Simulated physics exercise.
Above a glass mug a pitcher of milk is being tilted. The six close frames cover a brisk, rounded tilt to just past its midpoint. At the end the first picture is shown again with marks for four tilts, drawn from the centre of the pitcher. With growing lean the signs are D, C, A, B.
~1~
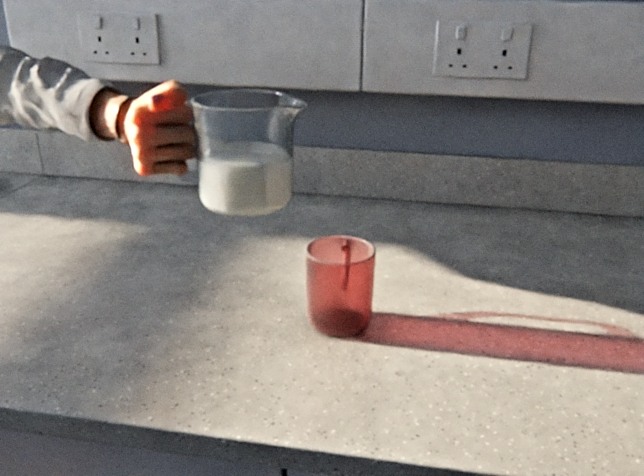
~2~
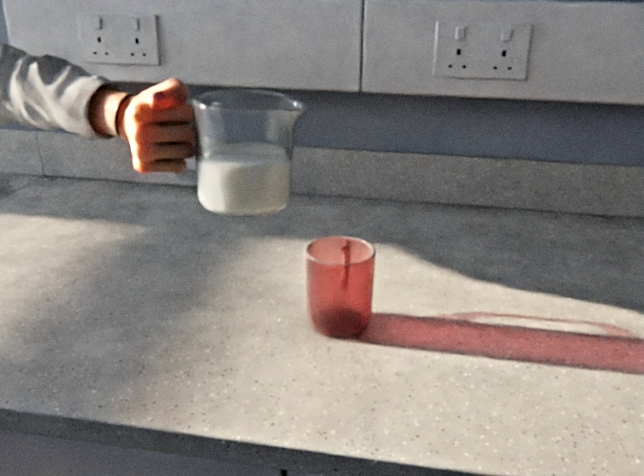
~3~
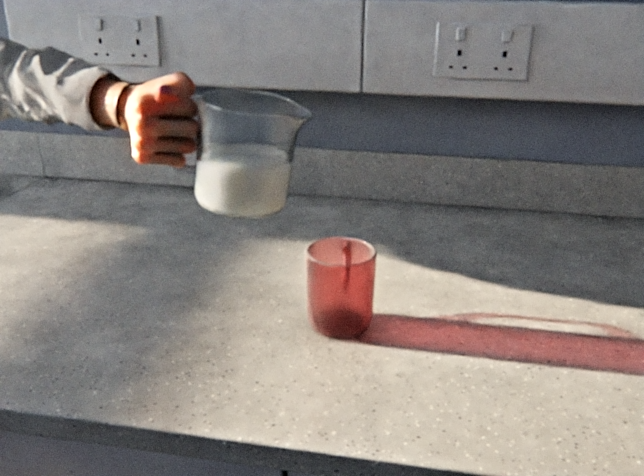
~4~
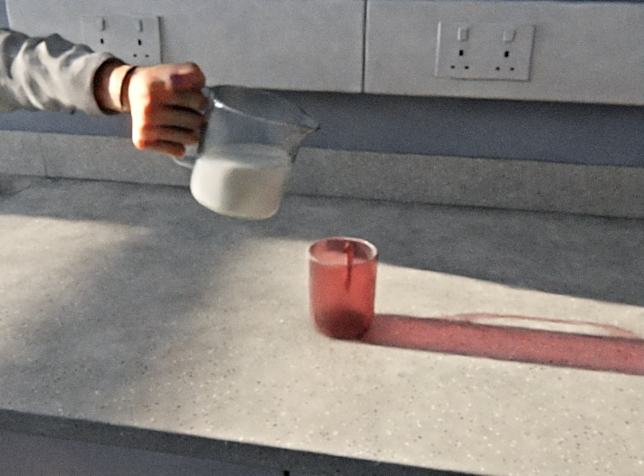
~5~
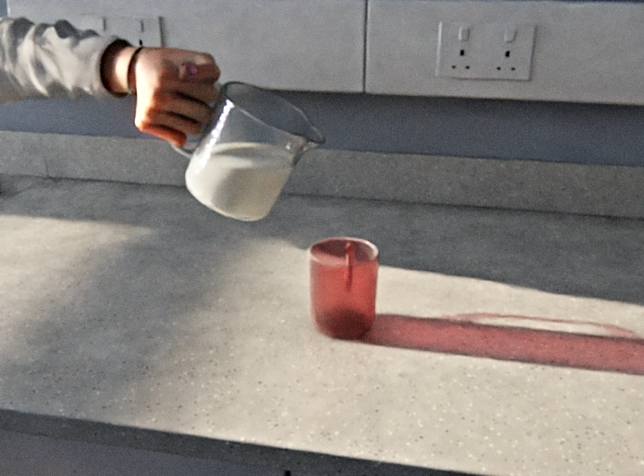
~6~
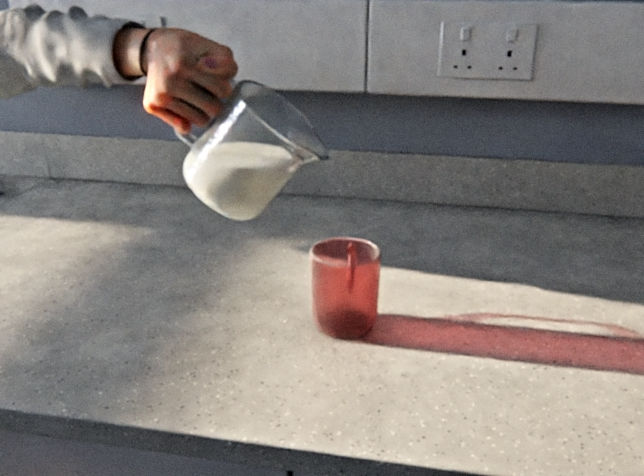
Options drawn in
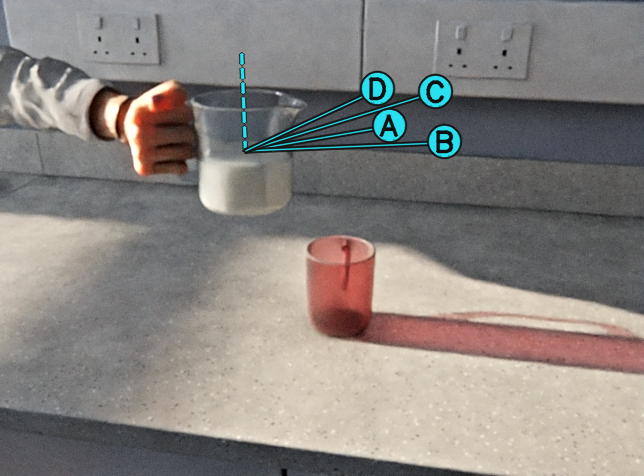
A hand tilting a clear glass pitcher of milk steadily to the right above a red glass mug on a sunlit countertop.
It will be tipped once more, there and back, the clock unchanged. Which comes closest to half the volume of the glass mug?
C.
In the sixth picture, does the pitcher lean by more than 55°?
No.
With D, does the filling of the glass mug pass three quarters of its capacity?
No, it does not.
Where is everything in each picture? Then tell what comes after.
Upright, lip at (305, 105); rim of the glass mug round (341, 249); nothing has left yet, in the first picture.
Tipped about 2°, lip at (307, 108); nothing has left yet, in the second picture.
Tipped about 8°, lip at (312, 116); nothing has left yet, in the third picture.
Tipped about 16°, lip at (319, 128); nothing has left yet, in the fourth picture.
Tipped about 27°, lip at (324, 142); nothing has left yet, in the fifth picture.
Tipped about 39°, lip at (327, 158); nothing has left yet, in the sixth picture.
In cyan, A at (373, 129); B at (427, 143); C at (419, 97); D at (362, 96).
For tilt A, the glass mug ends with about 68 % of what it can hold.
For tilt B, the glass mug ends with about 83 % of what it can hold.
For tilt C, the glass mug ends with about 50 % of what it can hold.
For tilt D, the glass mug ends with about 32 % of what it can hold.
